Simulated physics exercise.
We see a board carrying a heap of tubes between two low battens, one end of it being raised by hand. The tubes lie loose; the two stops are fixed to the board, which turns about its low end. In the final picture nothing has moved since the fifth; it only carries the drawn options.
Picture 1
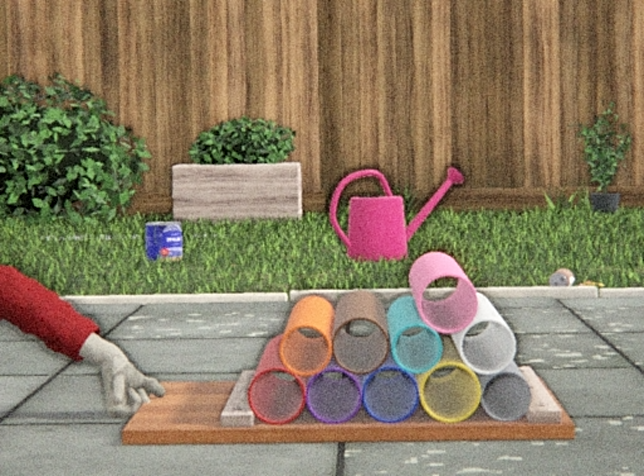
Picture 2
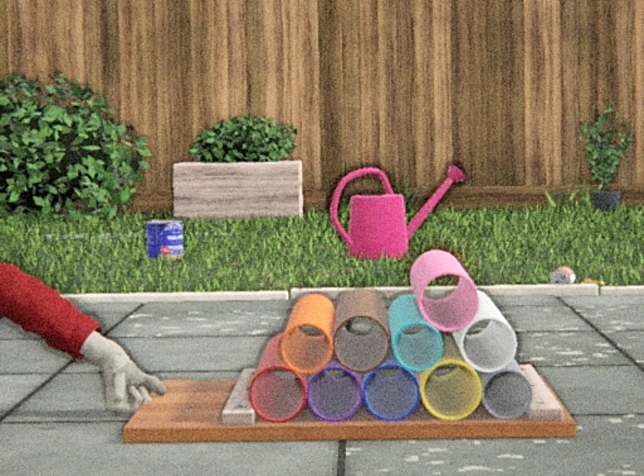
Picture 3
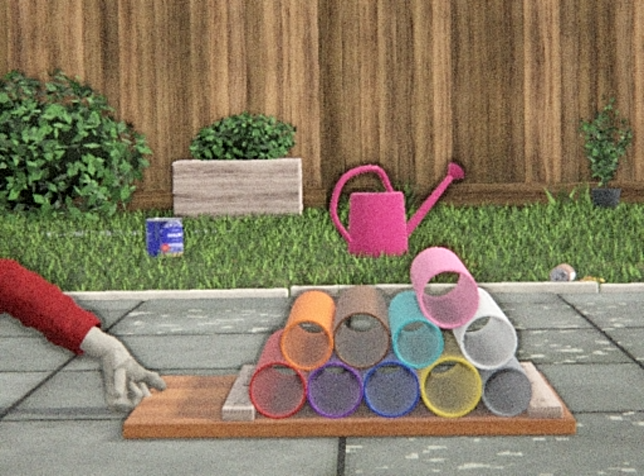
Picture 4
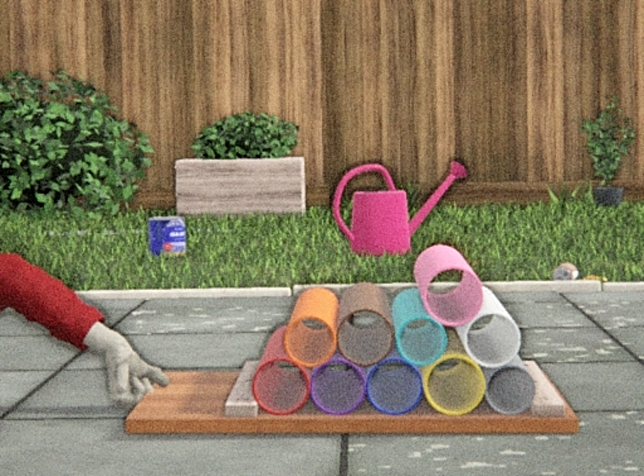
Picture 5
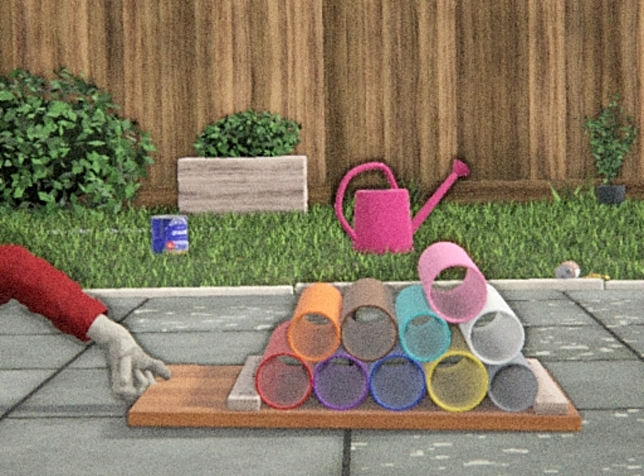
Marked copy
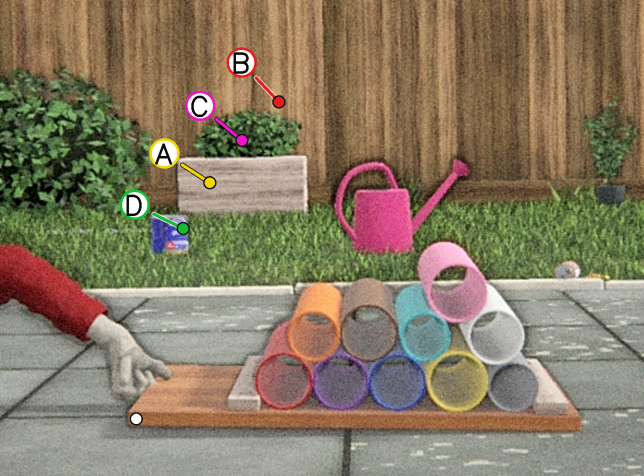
On a grey paved patio before a grassy strip and a wooden fence, seen from the front at a low height, a pink watering can stands behind a wooden board. Between two low battens on it, red, purple, blue, yellow and grey tubes lie beneath orange, brown, turquoise and white ones, with pink on top. A red-sleeved hand at left barely raises the board's left end, while the view shifts very slightly.
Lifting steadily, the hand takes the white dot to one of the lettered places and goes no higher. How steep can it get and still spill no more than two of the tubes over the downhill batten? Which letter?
At most to D.
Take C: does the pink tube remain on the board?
The pink tube: No.
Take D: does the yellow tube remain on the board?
Yes.
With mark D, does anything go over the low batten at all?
Yes.
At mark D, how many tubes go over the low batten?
It comes to two.
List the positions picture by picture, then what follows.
Purple tube (334, 396); blue tube (390, 395); yellow tube (450, 392), in the first frame.
Yellow tube (451, 390); grey tube (507, 394), in the second frame.
Board (349, 397); red tube (278, 390); turquoise tube (419, 344), in the third frame.
Board (352, 394); red tube (281, 387); purple tube (338, 388), in the fourth frame.
Board (355, 390); red tube (284, 381); purple tube (341, 382), in the fifth frame.
On the marked copy, A at (210, 183); B at (279, 102); C at (242, 141); D at (183, 229); the white dot at (137, 419).
Following D. Soon after the start, board at 16°.
Later, board at 27°.
In the end, board at 27°, two over the low batten (white, pink).
As for the rest, A five over the low batten; B ten over the low batten; C ten over the low batten.
